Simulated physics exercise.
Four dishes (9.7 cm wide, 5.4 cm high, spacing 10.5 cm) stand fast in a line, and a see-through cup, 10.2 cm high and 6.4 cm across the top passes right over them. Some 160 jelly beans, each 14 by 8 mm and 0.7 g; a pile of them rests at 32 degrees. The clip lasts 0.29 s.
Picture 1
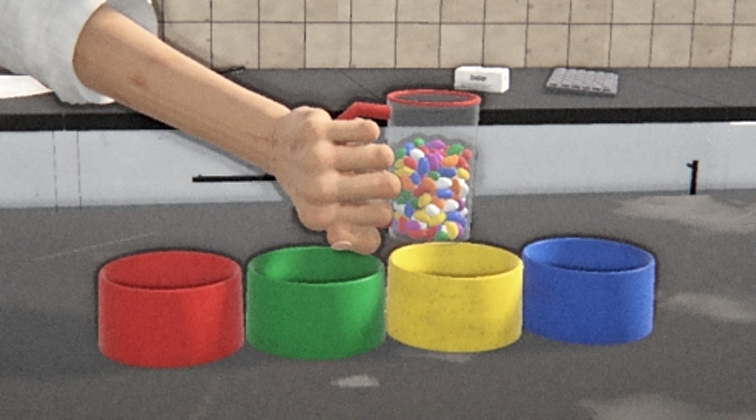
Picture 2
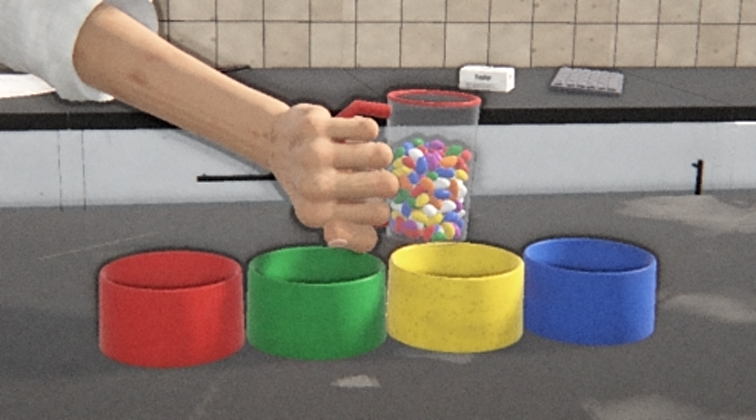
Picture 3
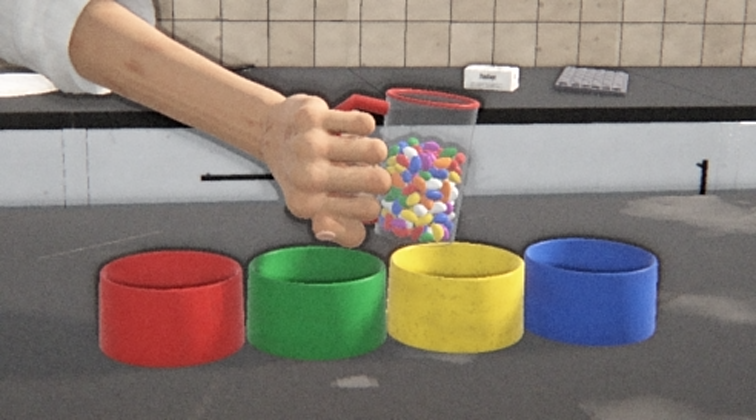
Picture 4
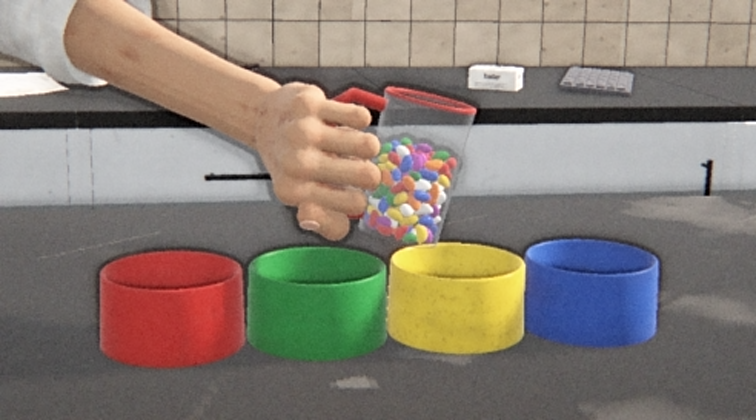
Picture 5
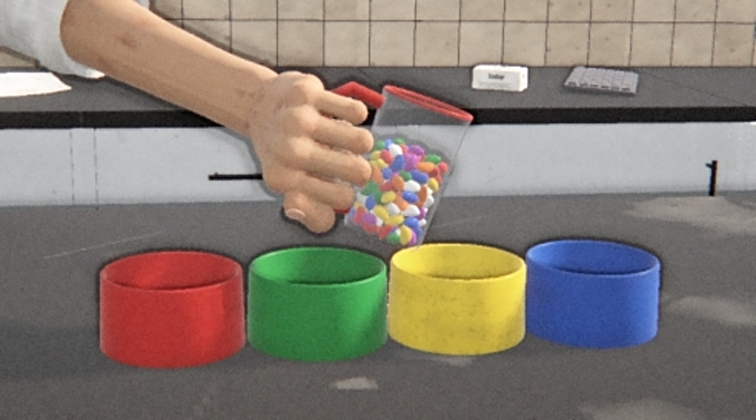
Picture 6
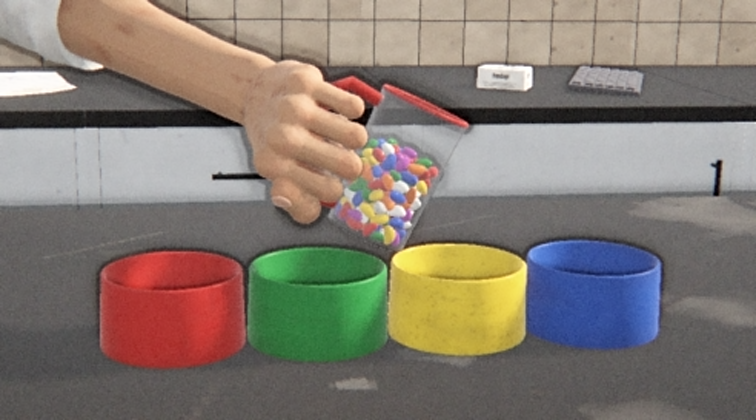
A dark countertop with a tiled wall and a black ledge behind it is seen from the front, slightly above. Red, green, yellow and blue dishes stand in a row from left to right, with a hand holding a clear, red-rimmed cup of multicoloured jelly beans behind them. The hand shifts the cup slightly left while tilting it to the right, as the view drifts very slightly.
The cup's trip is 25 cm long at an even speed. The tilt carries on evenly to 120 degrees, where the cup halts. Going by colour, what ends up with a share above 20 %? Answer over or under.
Red dish: Under; blue dish: Under; green dish: Over; yellow dish: Under; on the counter: Under.
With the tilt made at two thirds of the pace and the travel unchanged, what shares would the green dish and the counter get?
Green 0, counter 0.
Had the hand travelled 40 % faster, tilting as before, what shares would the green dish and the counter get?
In that case green 10, counter 0.
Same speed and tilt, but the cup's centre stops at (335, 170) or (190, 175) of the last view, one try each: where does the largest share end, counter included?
Most goes to: Yellow, then green.
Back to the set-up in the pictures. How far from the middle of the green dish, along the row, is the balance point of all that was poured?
About 1 cm to its left.
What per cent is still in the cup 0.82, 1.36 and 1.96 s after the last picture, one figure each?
In turn: 95, 0, 0.
Then, 0.82 s after the last picture, tilt 110 degrees; cup holds 95 %, green 5 %.
Then, 1.36 s after the last picture, tilt 120 degrees; cup holds 0 %, red 5 %, green 90 %.
Then, 1.96 s after the last picture, tilt 120 degrees; cup holds 0 %, red 5 %, green 90 %.
In the end, red 5 %, blue 0 %, green 90 %, yellow 0 %, counter 5 %.
